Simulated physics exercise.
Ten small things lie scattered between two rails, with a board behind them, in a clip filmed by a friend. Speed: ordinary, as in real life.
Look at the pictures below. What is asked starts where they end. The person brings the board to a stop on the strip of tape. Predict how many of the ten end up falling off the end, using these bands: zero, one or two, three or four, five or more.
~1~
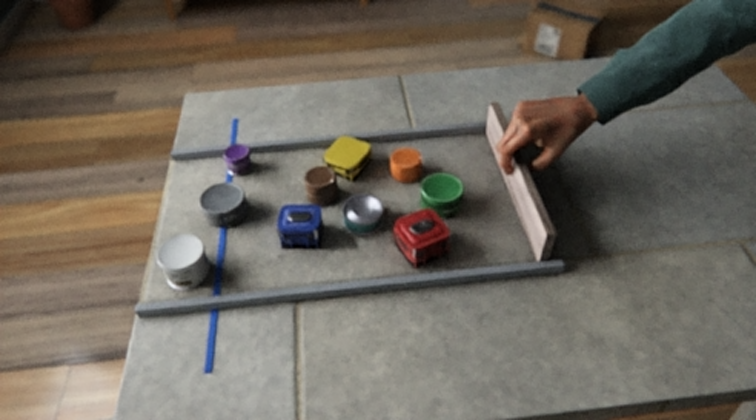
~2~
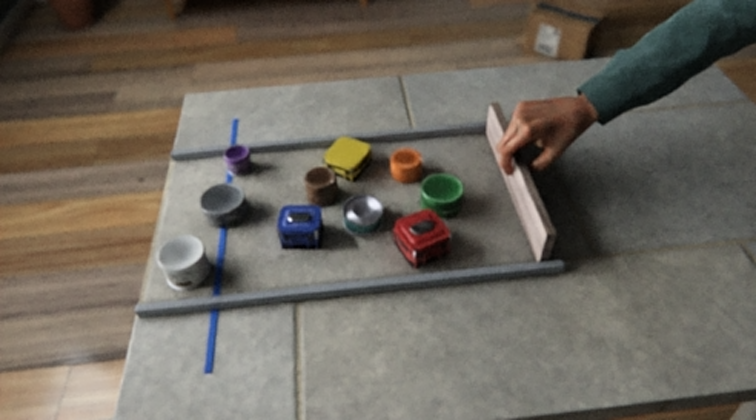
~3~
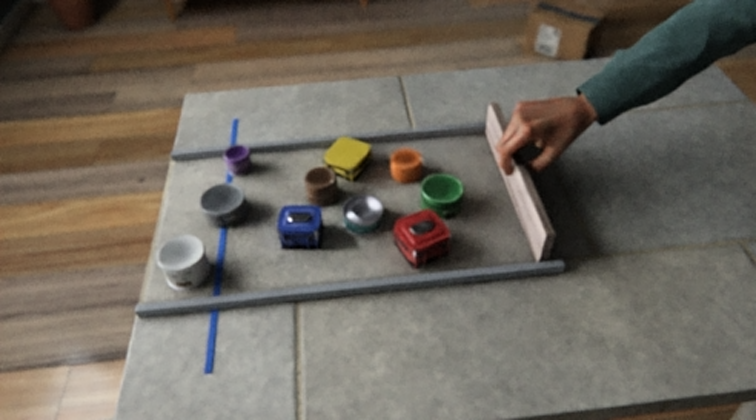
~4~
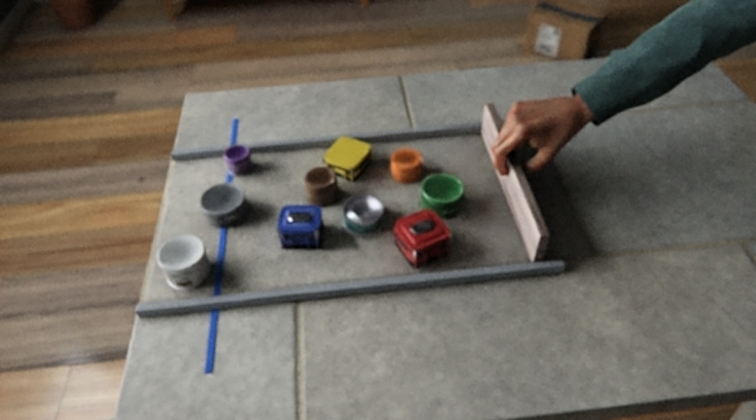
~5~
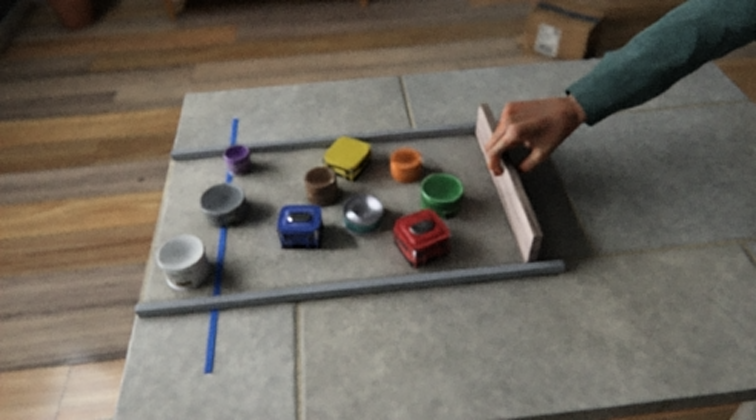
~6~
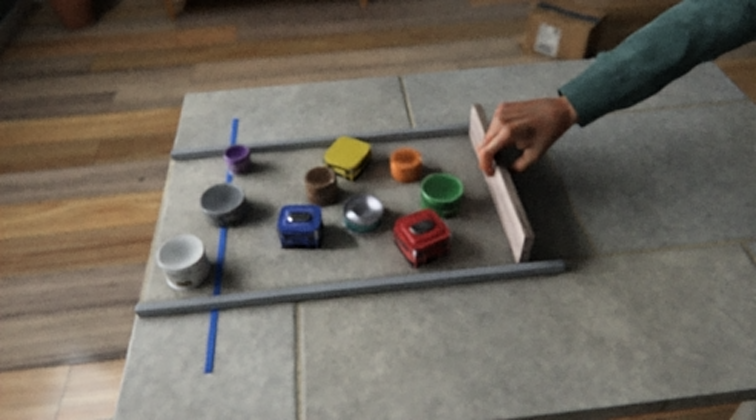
The count that falls off the end is one or two.
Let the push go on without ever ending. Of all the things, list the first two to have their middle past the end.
Order: White tin, grey tub.
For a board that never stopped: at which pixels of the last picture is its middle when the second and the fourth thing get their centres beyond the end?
Earlier crossing: About (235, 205); later crossing: About (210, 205).
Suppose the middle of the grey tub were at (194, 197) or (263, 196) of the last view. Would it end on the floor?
One after the other: It ends up falling; it ends up falling.
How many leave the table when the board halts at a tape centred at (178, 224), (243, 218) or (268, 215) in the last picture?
Those tries give 6, 1 and 0.
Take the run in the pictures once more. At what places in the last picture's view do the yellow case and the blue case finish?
The yellow case comes to rest close to (210, 162), while the blue case rests close to (148, 268).
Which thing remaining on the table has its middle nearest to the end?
That's the blue case.
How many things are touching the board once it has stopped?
So the total is 4.
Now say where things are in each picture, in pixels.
In the first picture, white tin (185, 262); grey tub (224, 205); purple pot (238, 160); board (516, 176); tape (224, 219).
In the second picture, grey tub (224, 205); blue case (301, 227).
In the third picture, purple pot (239, 161); orange lid (407, 166).
In the fourth picture, white tin (185, 263); yellow case (348, 159).
In the fifth picture, grey tub (224, 205); board (505, 177).
In the sixth picture, white tin (185, 263); grey tub (224, 205); purple pot (239, 161); board (497, 177); tape (225, 219).
Soon after, none off yet; white tin at rest near (185, 263); grey tub at rest near (224, 205); purple pot at rest near (239, 161).
Then, none off yet; white tin moved a little near (172, 269); grey tub at rest near (224, 205); purple pot at rest near (239, 161).
At rest, the number that fall off is one or two; fallen, grey tub and white tin.
